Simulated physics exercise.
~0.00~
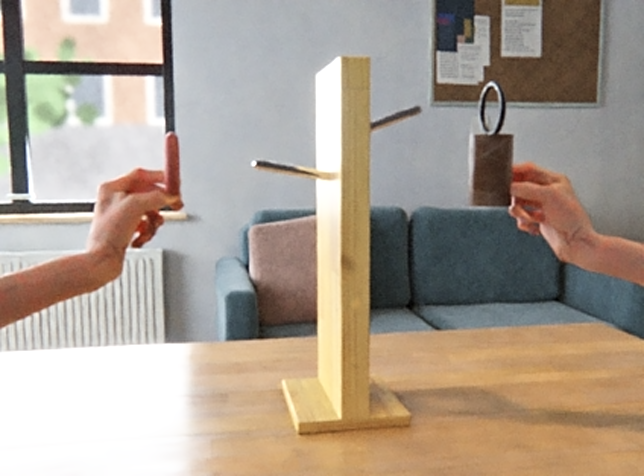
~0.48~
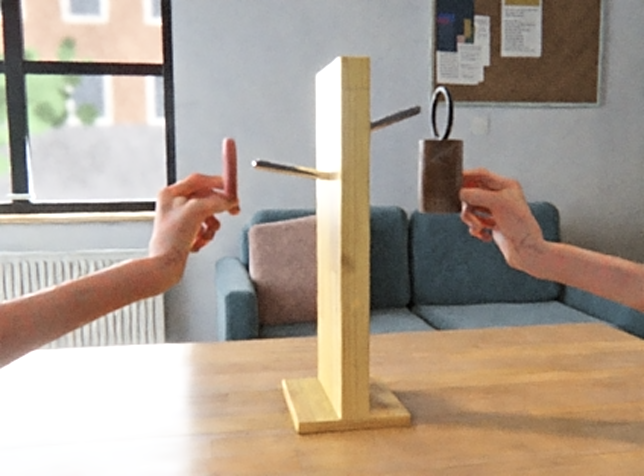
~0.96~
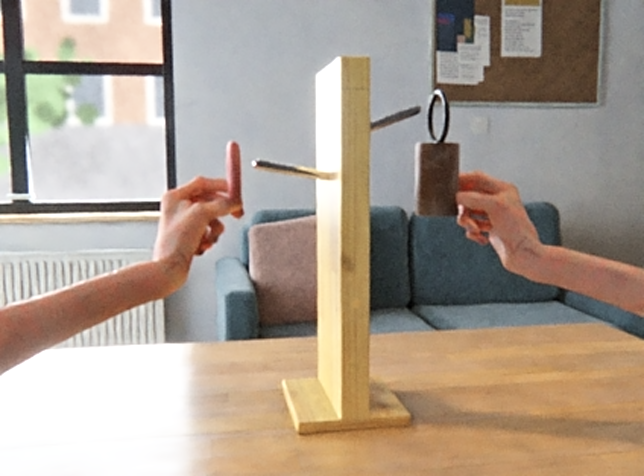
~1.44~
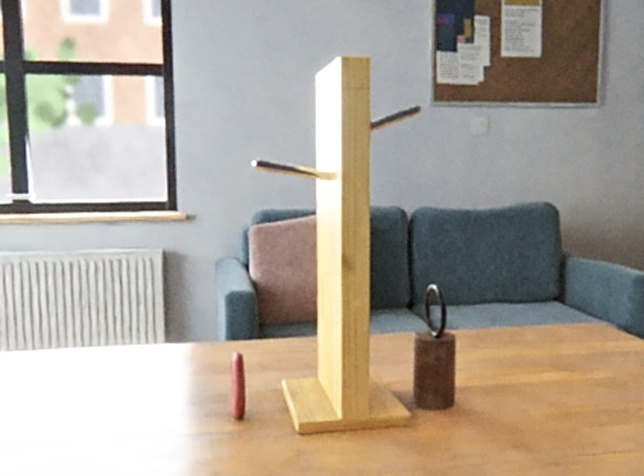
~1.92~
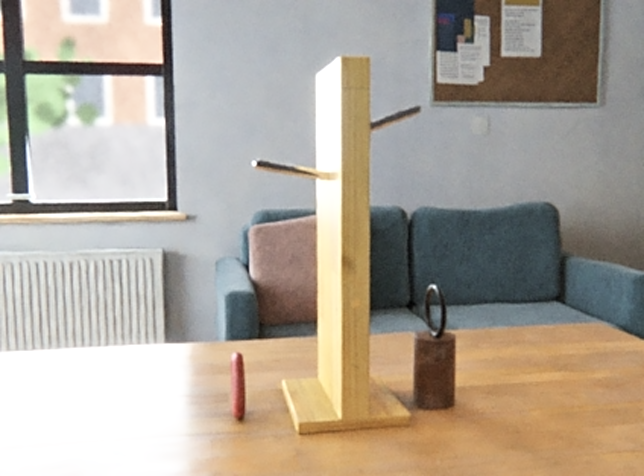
Two hands held a small red object and a brown block with a ring on top, moving them inward toward a wooden peg stand. Both things then dropped, missing the pegs, and ended up standing on the table on either side of it.
